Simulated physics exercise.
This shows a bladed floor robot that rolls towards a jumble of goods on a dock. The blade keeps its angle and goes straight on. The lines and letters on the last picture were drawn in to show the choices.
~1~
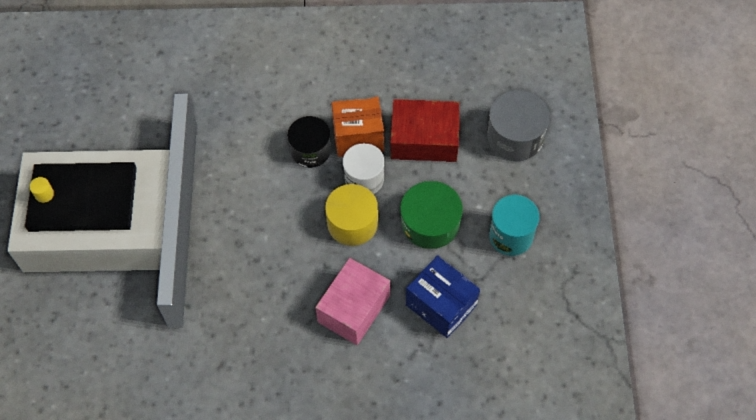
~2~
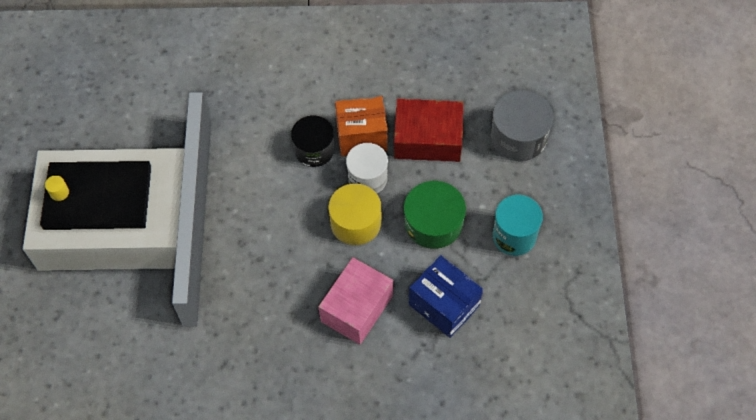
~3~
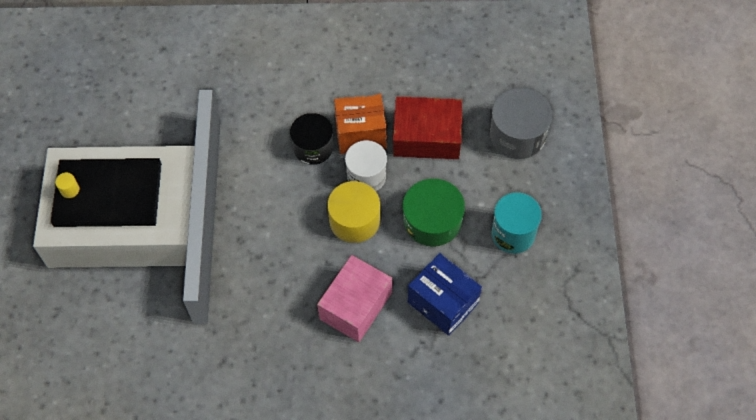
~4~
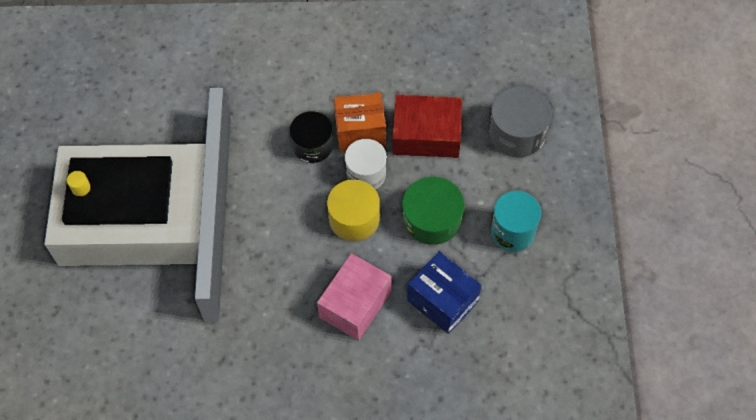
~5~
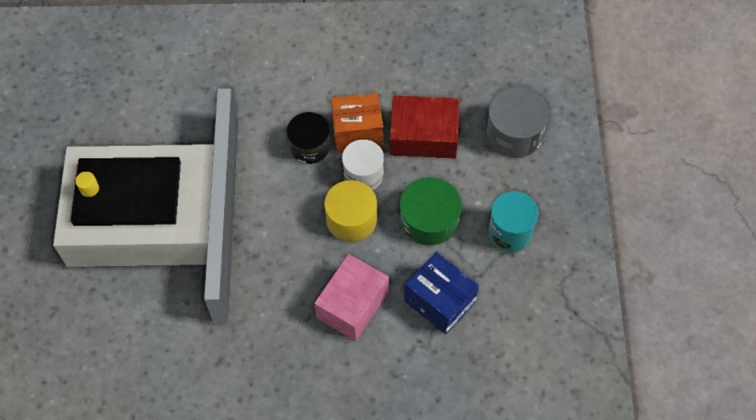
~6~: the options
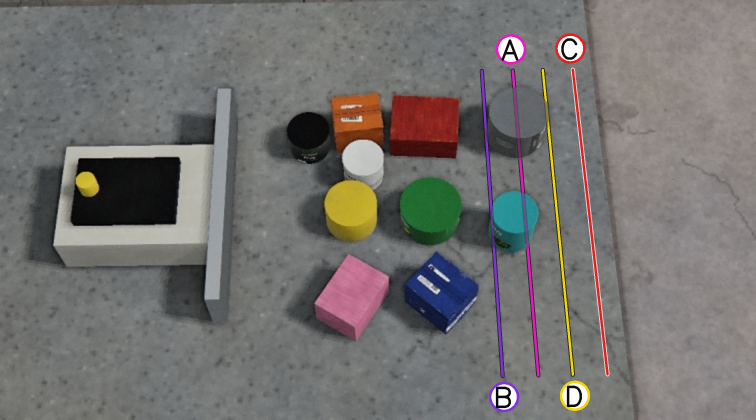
A white robot with a wide grey blade on its front rolled slowly a short way to the right across a grey floor, towards a jumble of colourful pails and boxes that stayed still.
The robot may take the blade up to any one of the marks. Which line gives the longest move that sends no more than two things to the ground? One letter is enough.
A.
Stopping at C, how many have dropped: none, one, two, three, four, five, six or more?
By then, six or more.
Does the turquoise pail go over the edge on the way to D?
Yes.
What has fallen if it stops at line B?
It is the grey pail.
On the marked copy, A at (525, 212); B at (492, 213); C at (589, 211); D at (557, 212).
Following A. Soon after the start, robot (246, 188); grey pail (524, 123); red crate (460, 123).
Later, robot (356, 186); grey pail over the edge; red crate (557, 111).
In the end, robot (440, 185); grey pail over the edge; red crate over the edge; two fallen.
As for the rest, B is within the limit but short; C drops ten; D drops six.
